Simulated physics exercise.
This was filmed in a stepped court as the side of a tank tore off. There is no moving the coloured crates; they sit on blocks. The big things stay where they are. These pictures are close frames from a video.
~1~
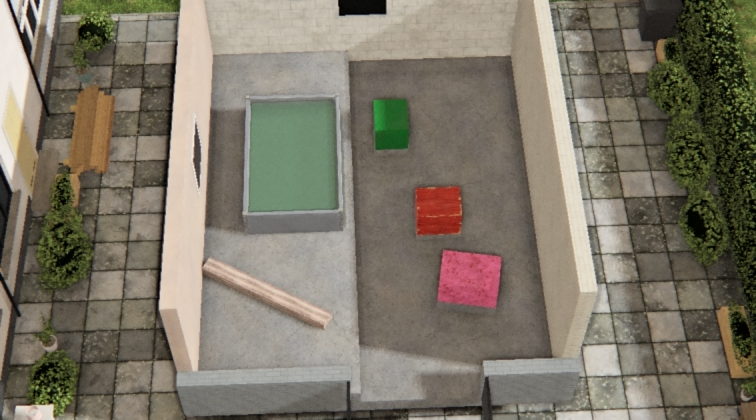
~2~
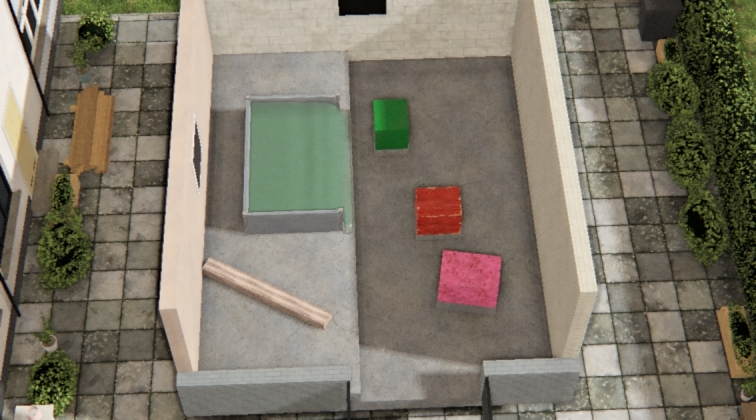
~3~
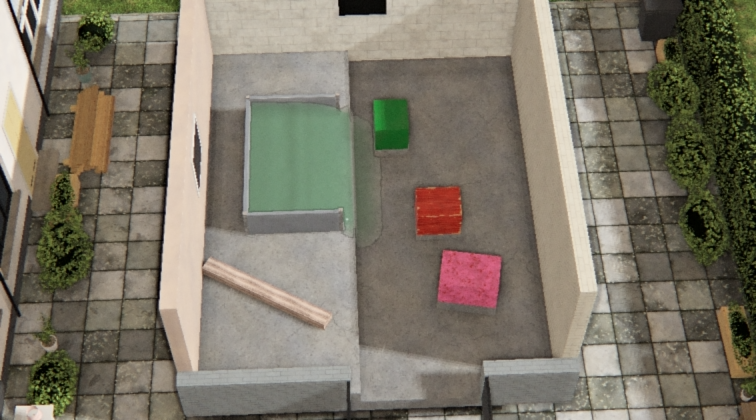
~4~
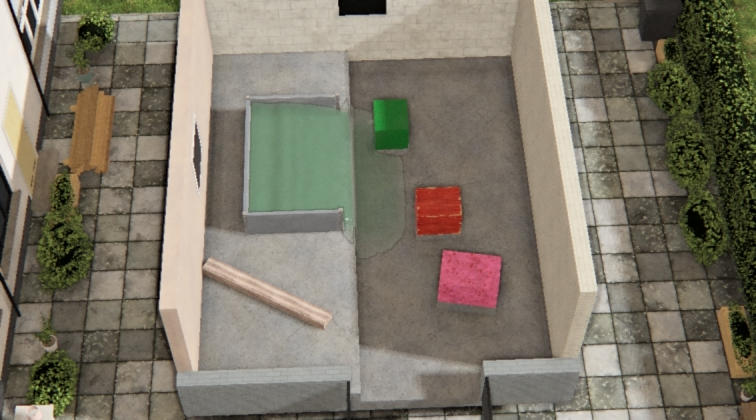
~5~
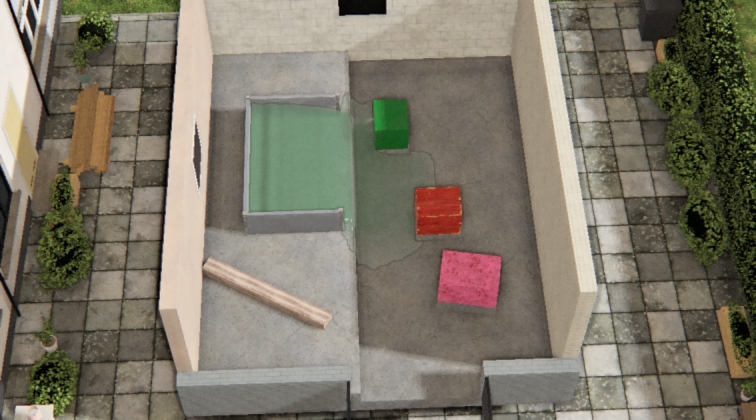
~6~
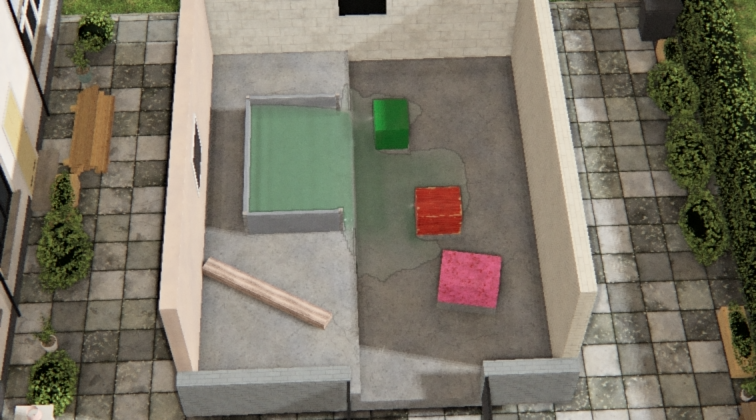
In a walled courtyard, the right side of a tank of green water came away, and the water poured out across the lower floor, spreading past the green crate and around the red one.
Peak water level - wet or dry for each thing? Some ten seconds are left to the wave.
Pink crate - dry; green crate - wet; red crate - wet.
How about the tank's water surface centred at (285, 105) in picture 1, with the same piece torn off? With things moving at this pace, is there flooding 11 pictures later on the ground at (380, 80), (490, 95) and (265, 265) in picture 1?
Submerged, submerged, untouched.
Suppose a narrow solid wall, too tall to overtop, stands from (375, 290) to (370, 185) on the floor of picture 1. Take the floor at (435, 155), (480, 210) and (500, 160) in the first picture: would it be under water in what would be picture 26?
As listed: Covered, wet, awash.
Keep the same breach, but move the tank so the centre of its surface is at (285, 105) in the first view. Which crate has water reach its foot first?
Answer: The green crate.
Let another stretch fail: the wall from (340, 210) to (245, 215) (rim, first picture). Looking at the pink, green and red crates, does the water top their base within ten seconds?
Result: Pink is not reached; green is not reached; red is not reached.
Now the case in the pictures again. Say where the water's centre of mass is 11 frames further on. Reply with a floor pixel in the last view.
Close to (391, 181), I reckon.
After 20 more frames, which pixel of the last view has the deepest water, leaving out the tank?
Roughly at pixel (506, 73).
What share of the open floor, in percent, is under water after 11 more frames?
About 40 in a hundred.
A moment on, water covers 30 % of the floor; the pink crate water round its plinth, the green crate water round its plinth, the red crate water round its plinth.
Next, water covers 40 % of the floor; the pink crate water round its plinth, the green crate water round its plinth, the red crate water round its plinth.
Then, water covers 55 % of the floor; the pink crate water round its plinth, the green crate water round its plinth, the red crate water round its plinth.
Later, water covers 60 % of the floor; the pink crate water round its plinth, the green crate water round its plinth, the red crate water round its plinth.
In the end, water covers 60 % of the floor; the pink crate stayed above the water, the green crate was topped, the red crate was topped.
